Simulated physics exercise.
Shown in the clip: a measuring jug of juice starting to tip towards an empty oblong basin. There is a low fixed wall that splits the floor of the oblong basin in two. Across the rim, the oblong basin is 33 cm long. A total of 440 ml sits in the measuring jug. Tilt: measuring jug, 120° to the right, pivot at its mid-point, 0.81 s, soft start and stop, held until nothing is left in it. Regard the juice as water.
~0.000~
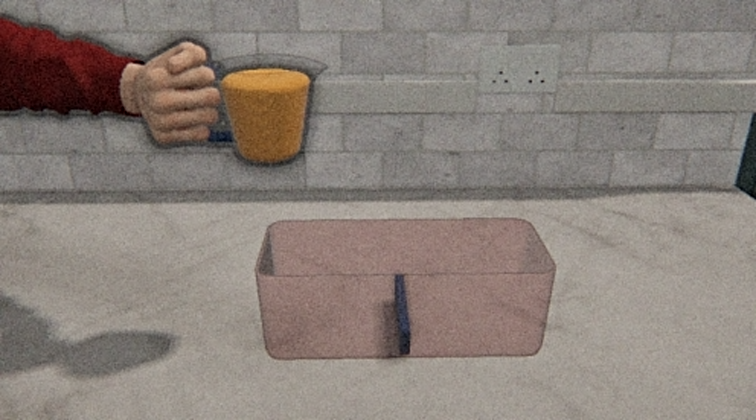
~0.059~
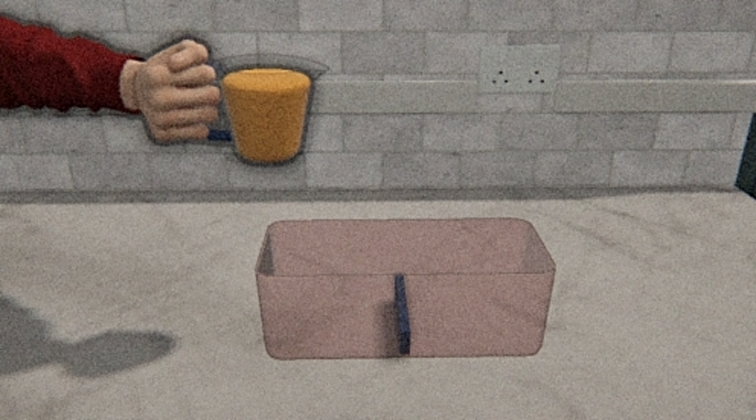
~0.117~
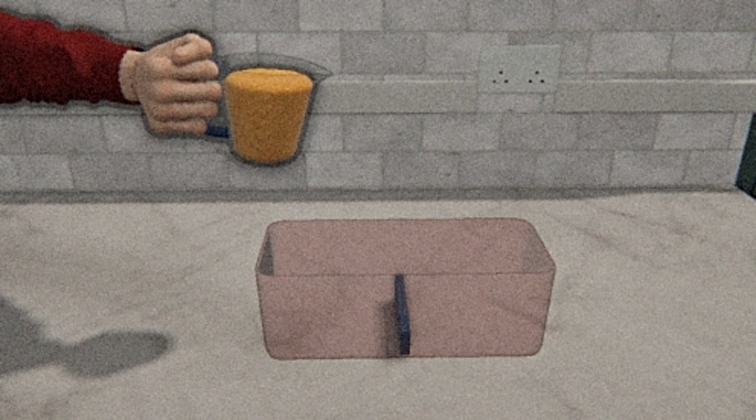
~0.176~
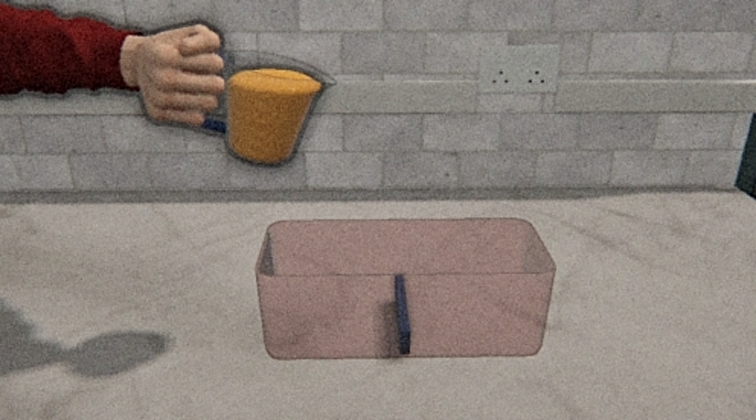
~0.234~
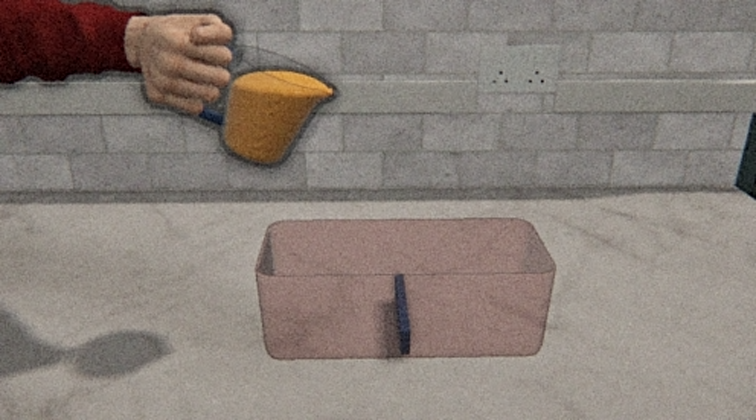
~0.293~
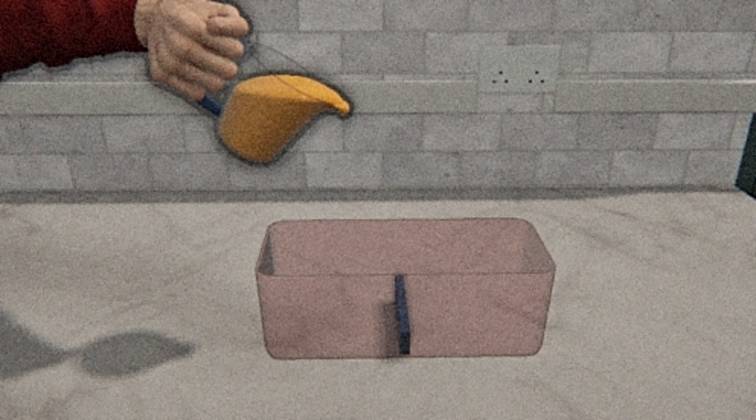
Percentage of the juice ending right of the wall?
17 per cent.
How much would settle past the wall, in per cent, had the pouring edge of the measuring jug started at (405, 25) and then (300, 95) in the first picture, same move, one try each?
I'd say 85 percent on the first go, 10 percent on the next.
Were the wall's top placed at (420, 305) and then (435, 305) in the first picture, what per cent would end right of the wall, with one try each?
Respectively close to 10 and 15 %.
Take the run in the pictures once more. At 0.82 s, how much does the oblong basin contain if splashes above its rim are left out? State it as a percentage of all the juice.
Near 90 in a hundred.
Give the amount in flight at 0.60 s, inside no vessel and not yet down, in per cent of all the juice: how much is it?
Roughly 34 percent.
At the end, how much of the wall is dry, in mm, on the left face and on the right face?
It's around 18 mm on the left side and around 30 mm on the right side.
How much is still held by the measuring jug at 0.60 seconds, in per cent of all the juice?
Near 34 in a hundred.
Then, 0.60 s in, the tilt is 101° and 35 per cent is still to pour, 23 is left of the wall and 9 right of it.
Then, 0.82 s in, the tilt is 120° and 1 per cent is still to pour, 79 is left of the wall and 12 right of it.
Then, 1.06 s in, the tilt is 120° and 0 per cent is still to pour, 77 is left of the wall and 17 right of it.
Then, 1.31 s in, the tilt is 120° and 0 per cent is still to pour, 77 is left of the wall and 17 right of it.
Finally, 77 per cent lies left of the wall, 17 right of it and 6 outside.
